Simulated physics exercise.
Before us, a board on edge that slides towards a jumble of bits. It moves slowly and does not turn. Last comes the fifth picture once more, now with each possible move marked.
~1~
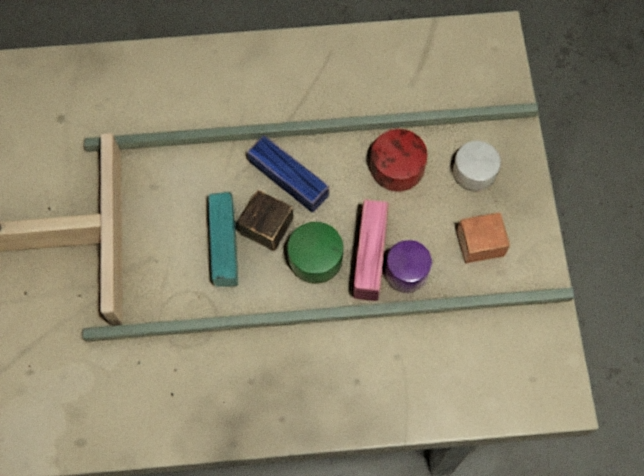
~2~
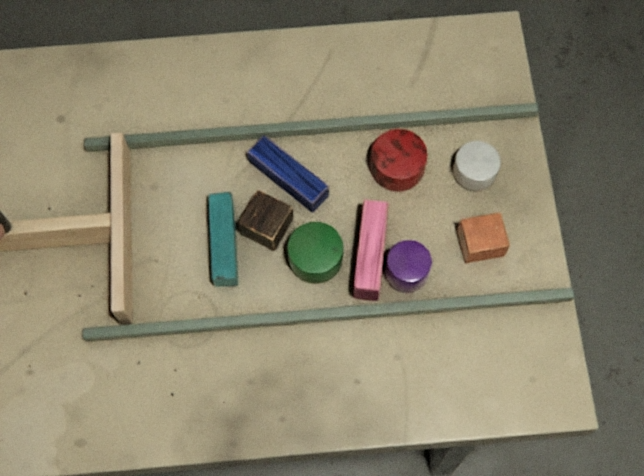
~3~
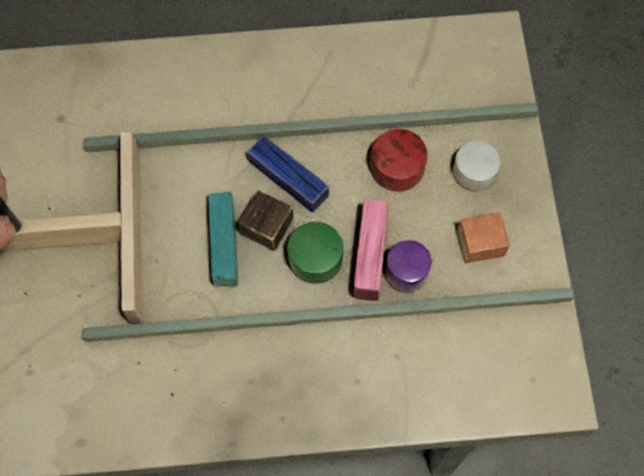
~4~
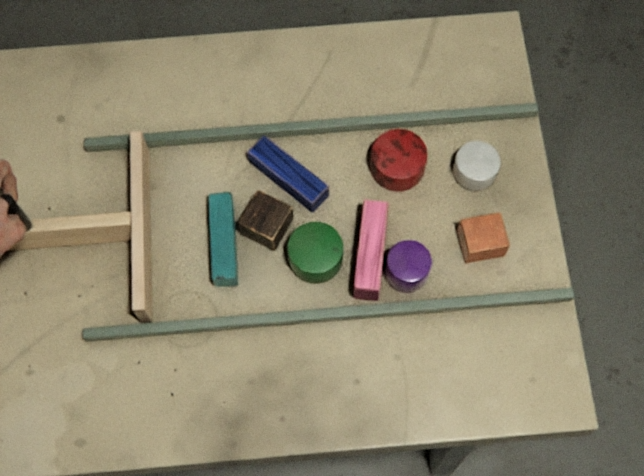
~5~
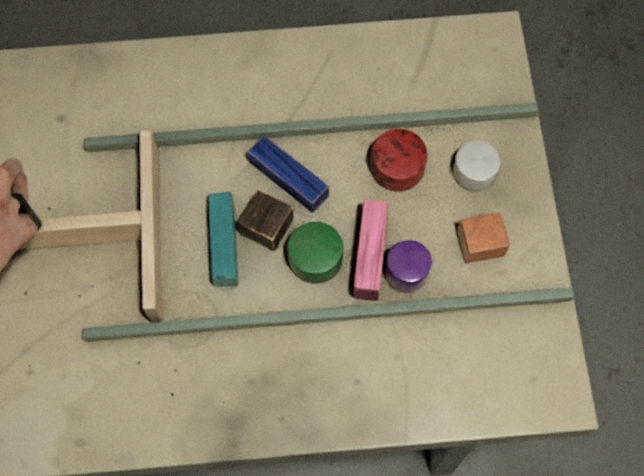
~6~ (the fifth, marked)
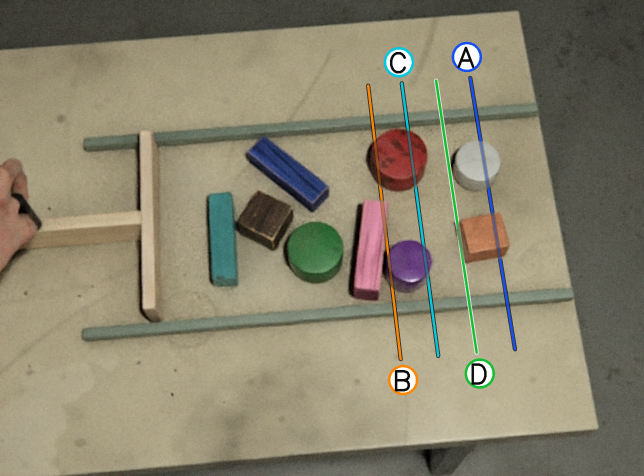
A hand slowly pushing a wooden board on a handle rightward between two green rails, with colourful blocks and discs lying still.
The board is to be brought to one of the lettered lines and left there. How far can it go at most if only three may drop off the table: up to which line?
D.
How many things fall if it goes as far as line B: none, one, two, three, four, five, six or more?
The count is none.
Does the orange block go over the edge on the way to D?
Yes.
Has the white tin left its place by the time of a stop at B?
By then, yes.
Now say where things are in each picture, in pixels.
In the first picture, board (107, 219); turquoise bar (224, 239); white tin (477, 166).
In the second picture, board (117, 219); purple tin (408, 266).
In the third picture, board (127, 218); red tin (399, 160).
In the fourth picture, board (137, 217); blue stick (288, 173).
In the fifth picture, board (147, 216); green tin (316, 253); turquoise bar (224, 239); white tin (477, 166).
On the copy, A at (491, 206); B at (384, 215); C at (419, 212); D at (455, 209).
On D. First, board (258, 207); blue stick (307, 168); green tin (329, 258).
Then, board (368, 198); orange block (505, 231); purple tin (509, 270).
Finally, board (455, 191); purple tin over the edge; orange block over the edge; two fallen.
By contrast, A drops four; B is within the limit but short; C is within the limit but short.
